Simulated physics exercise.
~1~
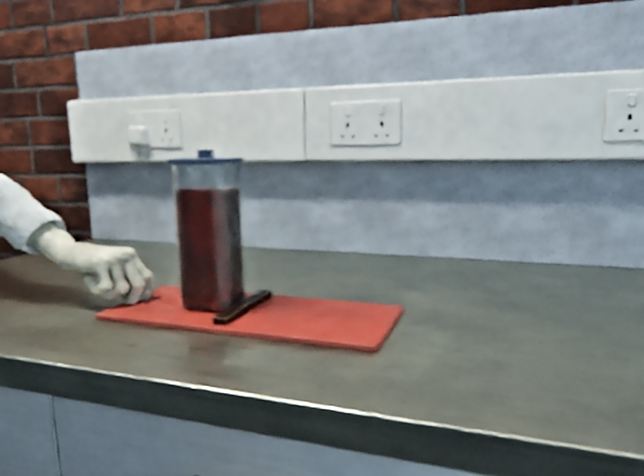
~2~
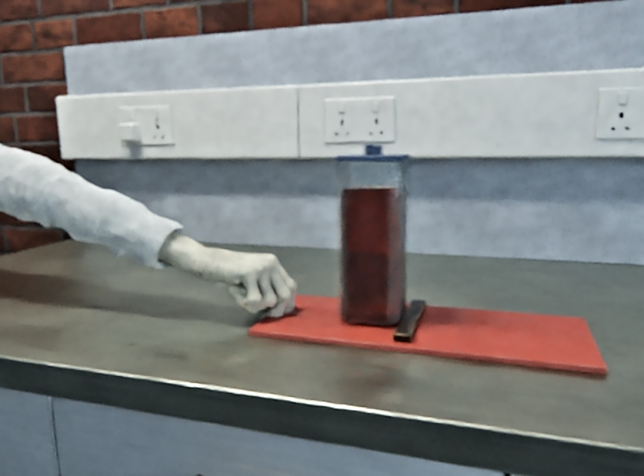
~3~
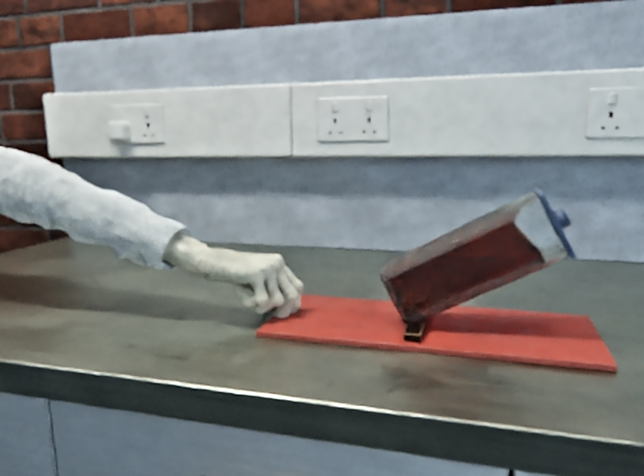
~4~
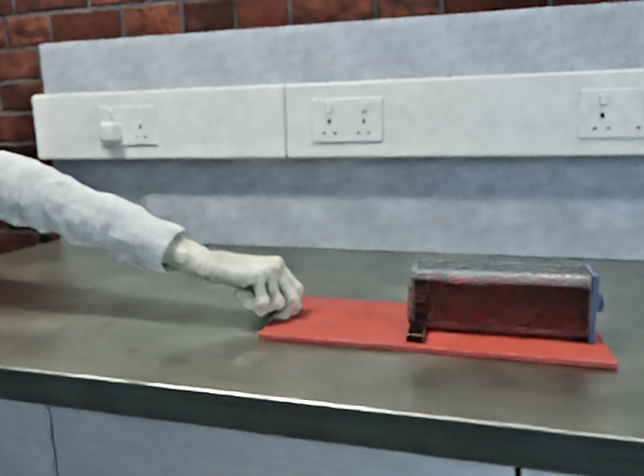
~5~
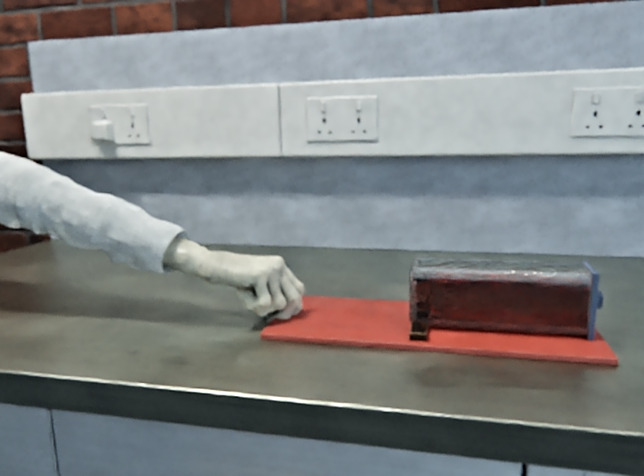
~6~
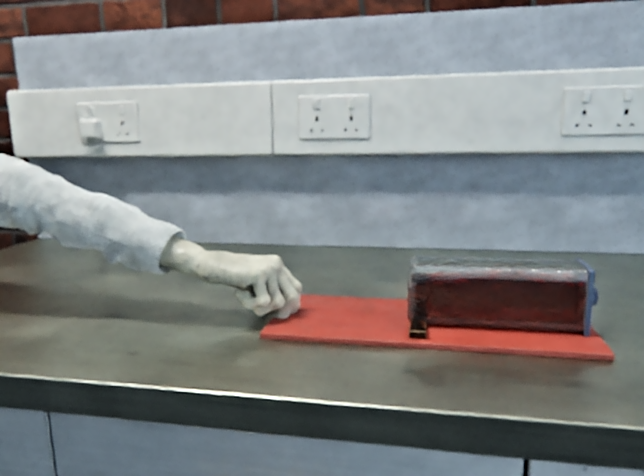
A tall, clear canister with a blue cap, mostly full of dark reddish-brown liquid, stands on a flat red board on a grey worktop, seen from the front and slightly above. Behind it are a pale blue panel, white trunking with sockets and a red brick wall. A pale hand in a white sleeve, at the board's left end, slides it to the right, carrying the canister and the small dark batten at its base. The canister then tips rightwards over the batten and drops onto its side. It stays lying on the board, cap to the right, while the hand remains at the left end.
